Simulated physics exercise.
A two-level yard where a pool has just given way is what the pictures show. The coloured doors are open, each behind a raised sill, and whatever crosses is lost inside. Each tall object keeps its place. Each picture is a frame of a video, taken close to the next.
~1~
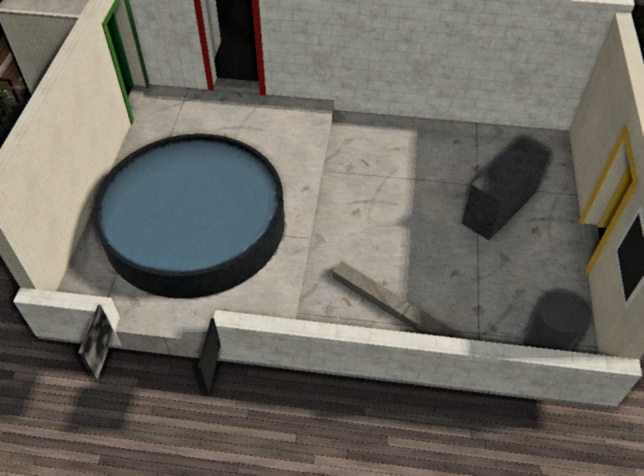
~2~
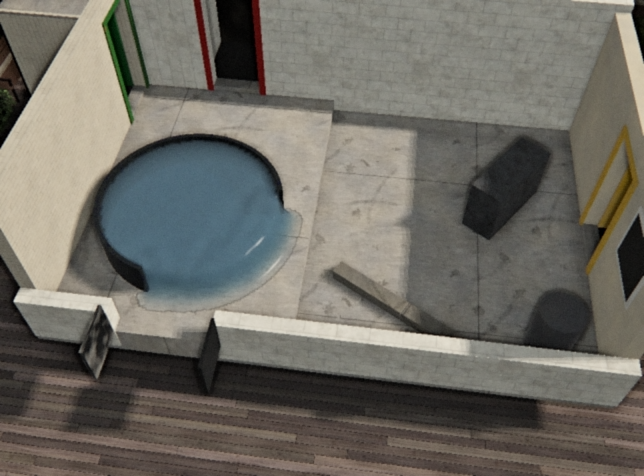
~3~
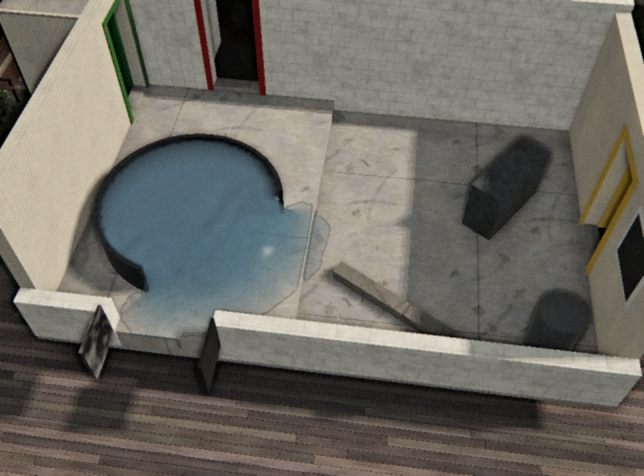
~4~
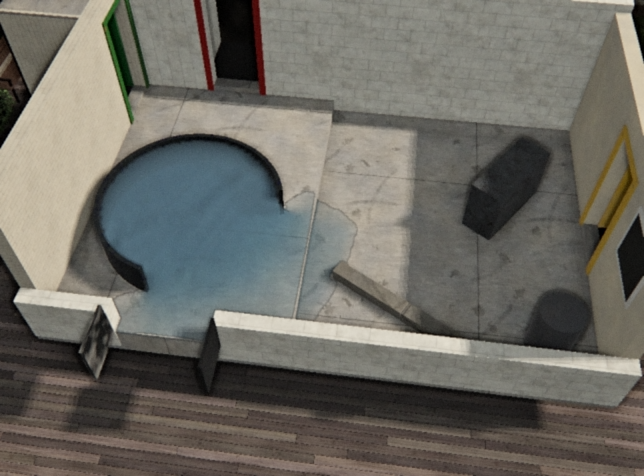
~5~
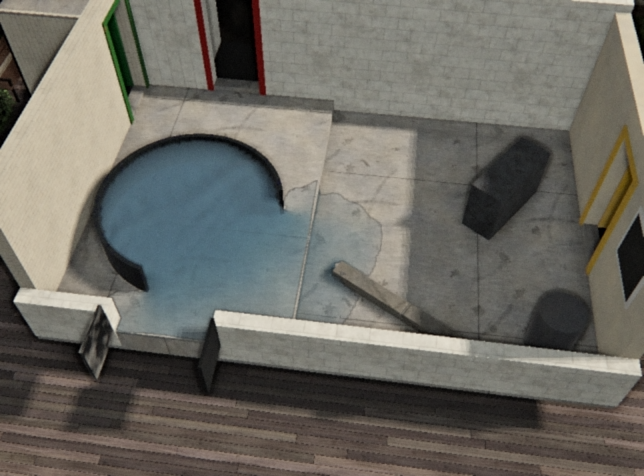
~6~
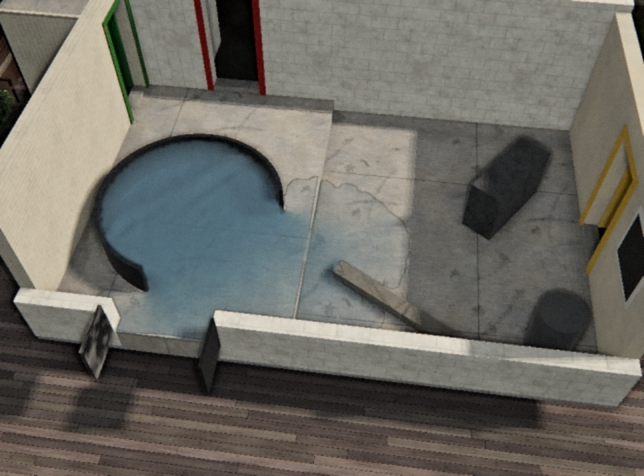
The clip opens on a walled yard with green, red and yellow doorways and a round, dark-rimmed pool, full and still, on the left. The pool's front right side gives way and water pours out through the gap, then spreads rightward in a thinning sheet across the paving, reaching around the plank.
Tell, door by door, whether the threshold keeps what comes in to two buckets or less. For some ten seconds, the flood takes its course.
The yellow door receives more than two buckets, the red door receives no more than two buckets, the green door receives no more than two buckets.
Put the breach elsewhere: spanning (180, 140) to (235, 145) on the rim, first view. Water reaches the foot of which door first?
The red-painted one, I'd guess.
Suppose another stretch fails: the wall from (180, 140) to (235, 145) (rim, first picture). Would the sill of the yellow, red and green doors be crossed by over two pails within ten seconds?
Well, the yellow door stays beneath it, then the red door gets past it, and the green door gets past it.
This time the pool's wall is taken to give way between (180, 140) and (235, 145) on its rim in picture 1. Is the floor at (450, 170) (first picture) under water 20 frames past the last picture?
There: Wet.
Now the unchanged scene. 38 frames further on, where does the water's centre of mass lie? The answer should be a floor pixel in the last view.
Somewhere around (377, 250) in the last view.
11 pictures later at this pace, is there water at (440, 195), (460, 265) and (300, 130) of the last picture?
First spot submerged, second spot submerged, third spot spared.
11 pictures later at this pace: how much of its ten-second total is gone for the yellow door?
My estimate: Close to 0 per cent.
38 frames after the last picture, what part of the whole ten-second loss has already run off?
I'd estimate some 90 per cent.
A moment on, water covers 30 % of the floor; the yellow door not reached, the red door not reached, the green door not reached.
Next, water covers 40 % of the floor; the yellow door not reached, the red door not reached, the green door not reached.
Then, water covers 50 % of the floor; the yellow door under two buckets in, the red door not reached, the green door not reached.
Later, water covers 65 % of the floor; the yellow door over two buckets in, the red door not reached, the green door not reached.
In the end, water covers 65 % of the floor; the yellow door over two buckets in, the red door not reached, the green door not reached.
